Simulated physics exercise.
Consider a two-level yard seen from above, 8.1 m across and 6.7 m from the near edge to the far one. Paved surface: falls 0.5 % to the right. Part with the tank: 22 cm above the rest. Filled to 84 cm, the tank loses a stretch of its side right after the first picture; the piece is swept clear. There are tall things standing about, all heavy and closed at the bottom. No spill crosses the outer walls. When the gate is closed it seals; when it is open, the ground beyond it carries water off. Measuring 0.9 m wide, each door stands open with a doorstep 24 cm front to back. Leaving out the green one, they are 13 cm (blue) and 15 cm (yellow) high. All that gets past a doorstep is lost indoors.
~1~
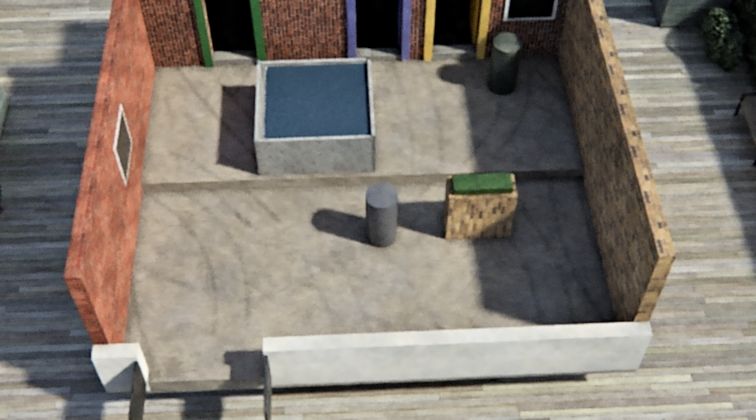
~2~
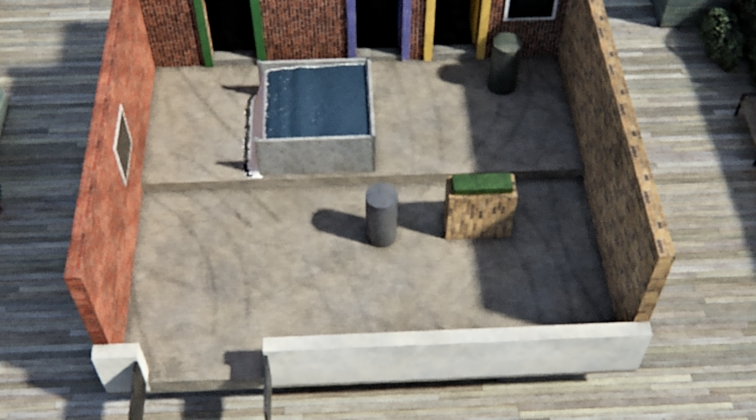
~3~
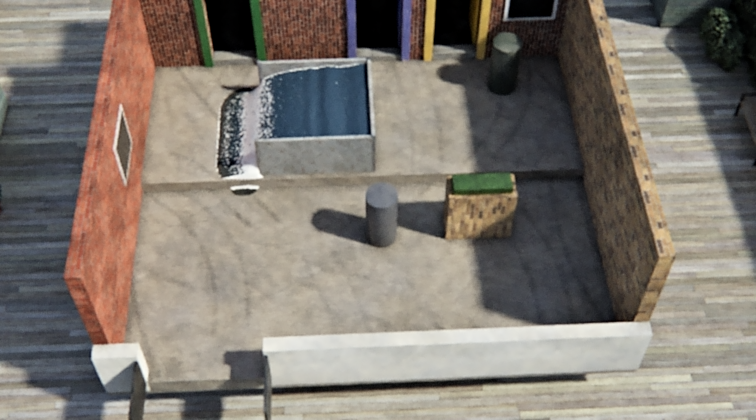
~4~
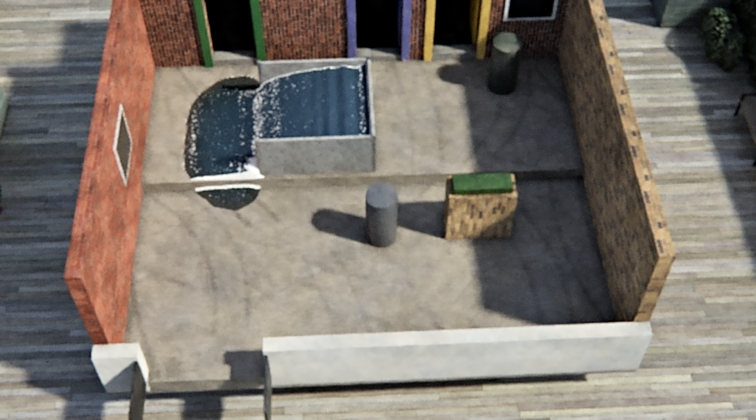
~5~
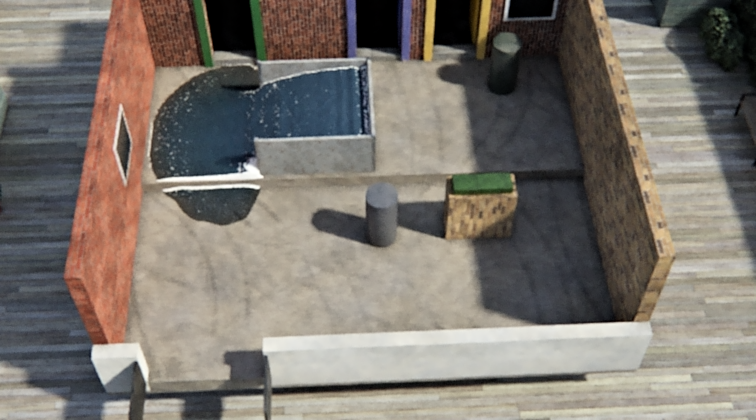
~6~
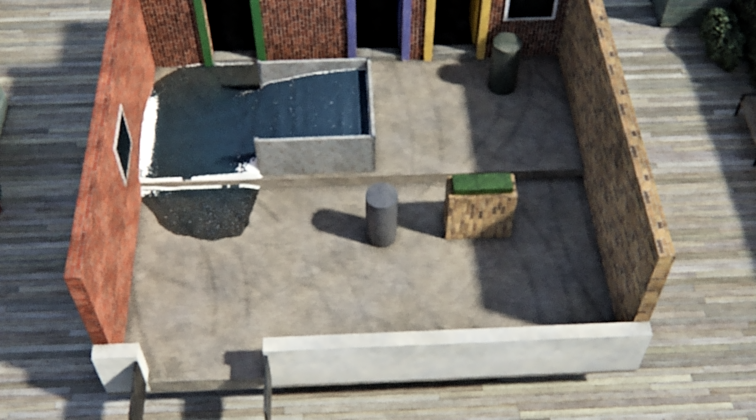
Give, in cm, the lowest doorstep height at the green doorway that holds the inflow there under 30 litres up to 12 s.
The lowest height is close to 14.5 cm.
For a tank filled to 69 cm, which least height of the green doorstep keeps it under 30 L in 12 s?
About 11.5 centimetres.
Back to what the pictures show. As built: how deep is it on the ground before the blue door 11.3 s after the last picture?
The depth there is around 3.0 cm.
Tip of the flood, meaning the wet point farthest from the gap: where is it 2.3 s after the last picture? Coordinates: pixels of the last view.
In the last picture, around (121, 370).
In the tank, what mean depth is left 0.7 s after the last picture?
About 38 cm.
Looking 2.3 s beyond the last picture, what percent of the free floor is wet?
Roughly 35 percent of the floor.
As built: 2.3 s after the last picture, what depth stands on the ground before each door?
Before blue it's 3 cm, before yellow 0 cm, before green 19 cm.
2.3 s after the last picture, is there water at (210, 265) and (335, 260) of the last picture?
In order: Submerged and spared.
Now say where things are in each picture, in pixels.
Still water, 84 cm deep, in the tank at (315, 101); the green door at (230, 27) is dry, in the first picture.
The gap is at (262, 125), the front 0.3 m out at (248, 173); the back of the tank holds 84 cm, in the second picture.
The gap is at (263, 125), the front 0.7 m out at (222, 169); the back of the tank holds 84 cm, in the third picture.
The front is at (187, 153), 1.4 m from the gap at (263, 127); 3.5 m2 of floor is wet, 78 cm left at the back, in the fourth picture.
Water pours out at (263, 127) and has run 2.0 m, to (154, 161); about 9 cm deep outside, 71 cm at the back, in the fifth picture.
The gap is at (263, 127), the front 2.2 m out at (153, 87); the back of the tank holds 72 cm; water is at the green door at (230, 27), in the sixth picture.
Then, 0.7 s after the last picture water covers 20 % of the floor, deepest (56 cm) near (156, 68); 8 cm at the green door, 0 litres in over its 16 cm doorstep.
Then, 2.3 s after the last picture water covers 35 % of the floor, deepest (35 cm) near (121, 370); 19 cm at the green door, 13 litres in over its 16 cm doorstep.
Then, 11.3 s after the last picture water covers 90 % of the floor, deepest (10 cm) near (587, 234); 5 cm at the green door, 21 litres in over its 16 cm doorstep.
At the green door as built, the water peaked near 23 cm, 1.7 s after the last picture.
With a doorstep of 13.5 cm, 39 litres would have come in within the 12 s; with 18 cm, 12 litres. So under 30 litres takes about 14.5 cm.
